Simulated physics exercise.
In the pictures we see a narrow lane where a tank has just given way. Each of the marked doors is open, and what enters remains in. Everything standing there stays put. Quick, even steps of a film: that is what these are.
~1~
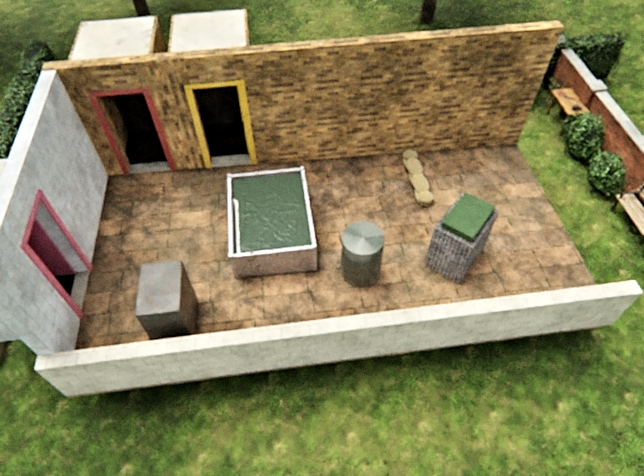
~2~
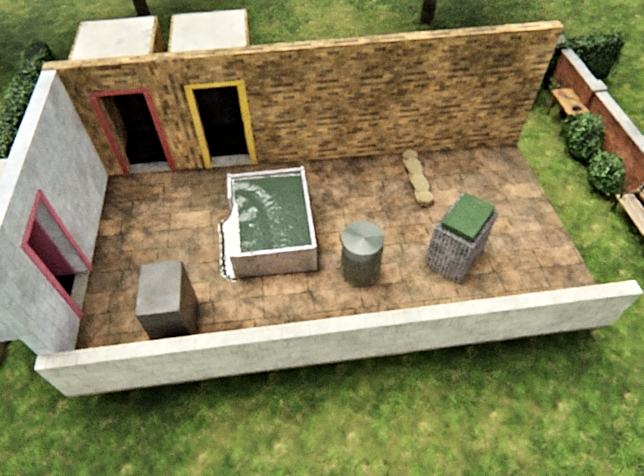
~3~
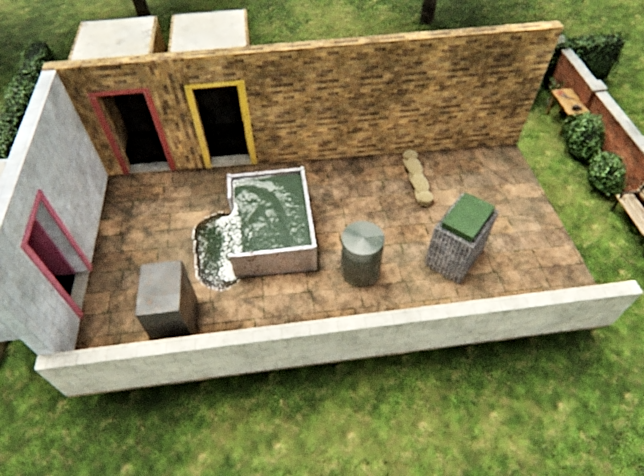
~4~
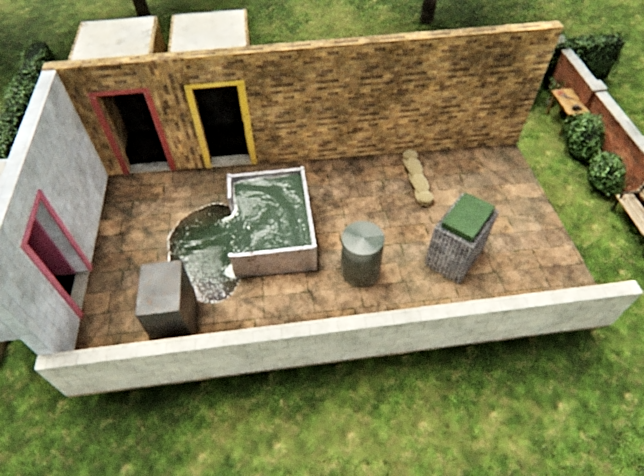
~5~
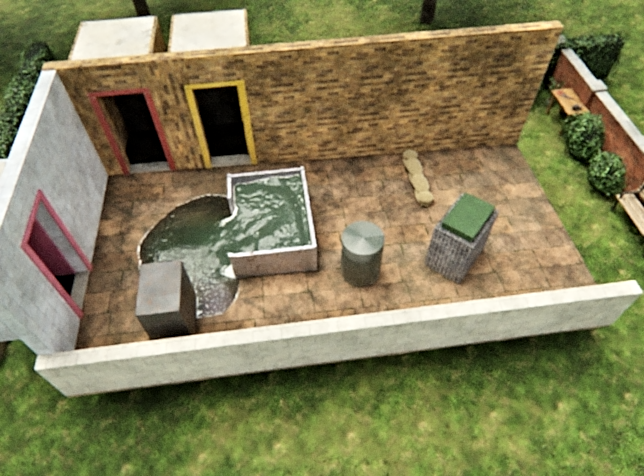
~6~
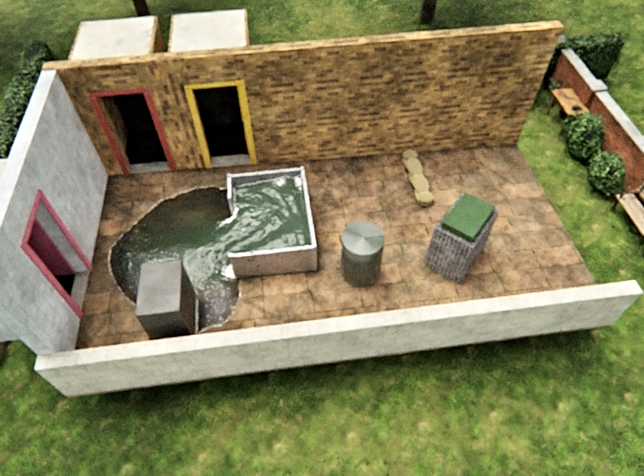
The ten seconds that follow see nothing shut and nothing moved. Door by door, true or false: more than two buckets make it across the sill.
Yellow door: False; red door: True; pink door: True.
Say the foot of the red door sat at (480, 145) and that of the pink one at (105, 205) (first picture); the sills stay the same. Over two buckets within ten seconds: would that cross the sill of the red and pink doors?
Red: Comes in low; pink: Comes in high.
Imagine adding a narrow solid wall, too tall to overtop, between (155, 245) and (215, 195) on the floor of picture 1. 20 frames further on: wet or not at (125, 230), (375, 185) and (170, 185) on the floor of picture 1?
Taking the points in order - wetted, unwetted, wetted.
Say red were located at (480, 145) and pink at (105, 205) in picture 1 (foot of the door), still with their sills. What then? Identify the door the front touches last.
My pick is the door marked red.
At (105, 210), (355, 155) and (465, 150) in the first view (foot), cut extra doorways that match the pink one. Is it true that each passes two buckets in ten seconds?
First ends up above, second ends up below, third ends up below.
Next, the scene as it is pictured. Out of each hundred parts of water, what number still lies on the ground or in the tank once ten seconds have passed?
Around 74 in a hundred.
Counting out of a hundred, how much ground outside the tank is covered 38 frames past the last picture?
The answer is around 55 per cent.
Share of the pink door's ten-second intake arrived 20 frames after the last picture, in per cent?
I'd put it at about 80 per cent.
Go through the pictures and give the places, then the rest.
In the first frame, the open tank at (270, 212) is whole and still.
In the second frame, water pours out at (236, 242) and has run to a hidden place.
In the third frame, water pours out at (236, 243) and has run to (207, 221).
In the fourth frame, water pours out at (236, 243) and has run to (173, 238).
In the fifth frame, the front is at (145, 245), out from the gap at (236, 243).
In the sixth frame, the front is at (117, 247), out from the gap at (236, 243).
A moment on, water covers 20 % of the floor; the yellow door not reached, the red door not reached, the pink door over two buckets in.
Next, water covers 25 % of the floor; the yellow door wet at the sill, nothing in, the red door wet at the sill, nothing in, the pink door far over two buckets in.
Then, water covers 35 % of the floor; the yellow door wet at the sill, nothing in, the red door over two buckets in, the pink door far over two buckets in.
Later, water covers 55 % of the floor; the yellow door wet at the sill, nothing in, the red door over two buckets in, the pink door far over two buckets in.
In the end, water covers 65 % of the floor; the yellow door wet at the sill, nothing in, the red door over two buckets in, the pink door far over two buckets in.
